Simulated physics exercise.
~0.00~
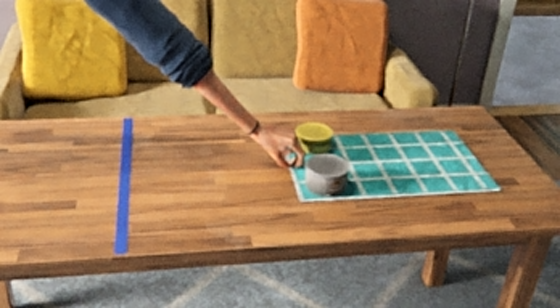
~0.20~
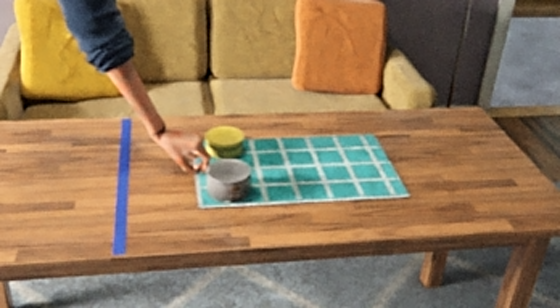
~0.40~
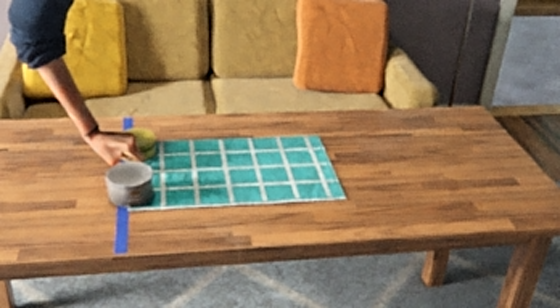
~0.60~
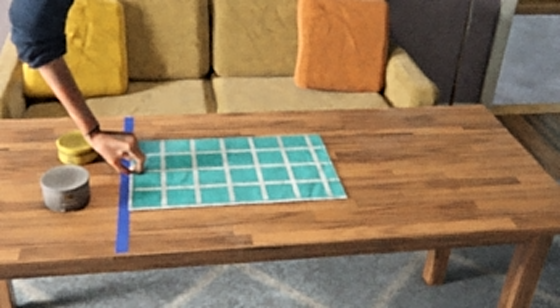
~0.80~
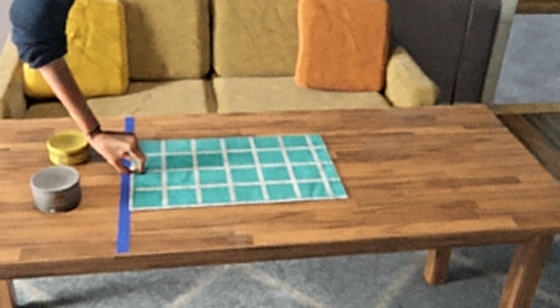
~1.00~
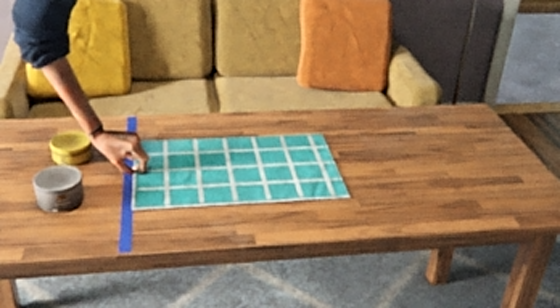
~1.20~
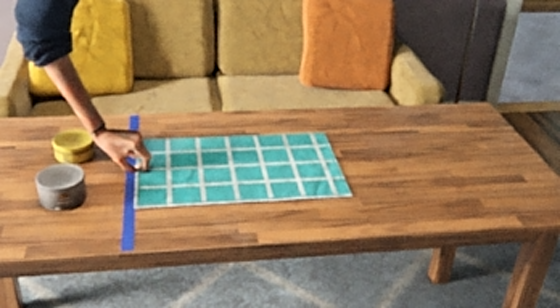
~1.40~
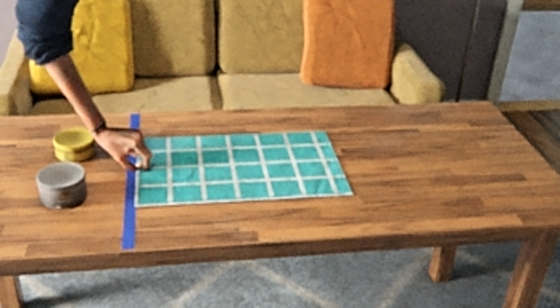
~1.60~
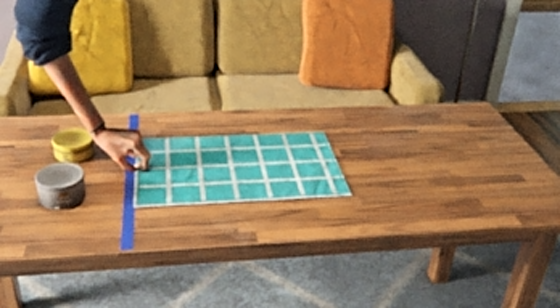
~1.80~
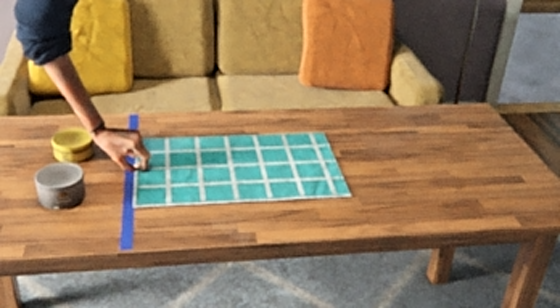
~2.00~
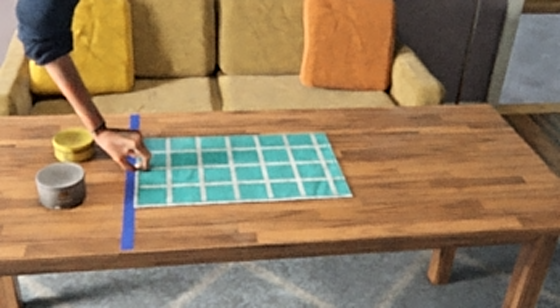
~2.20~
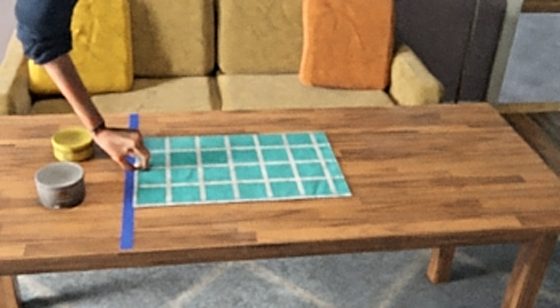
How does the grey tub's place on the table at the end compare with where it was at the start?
At the start the grey tub sits on the turquoise tea towel, well to the right of the blue tape. By the end it rests on the bare wood to the left of the tape.
Hand pulling a turquoise tea towel left to blue tape and stopping, the grey and yellow tubs sliding off onto the bare table.
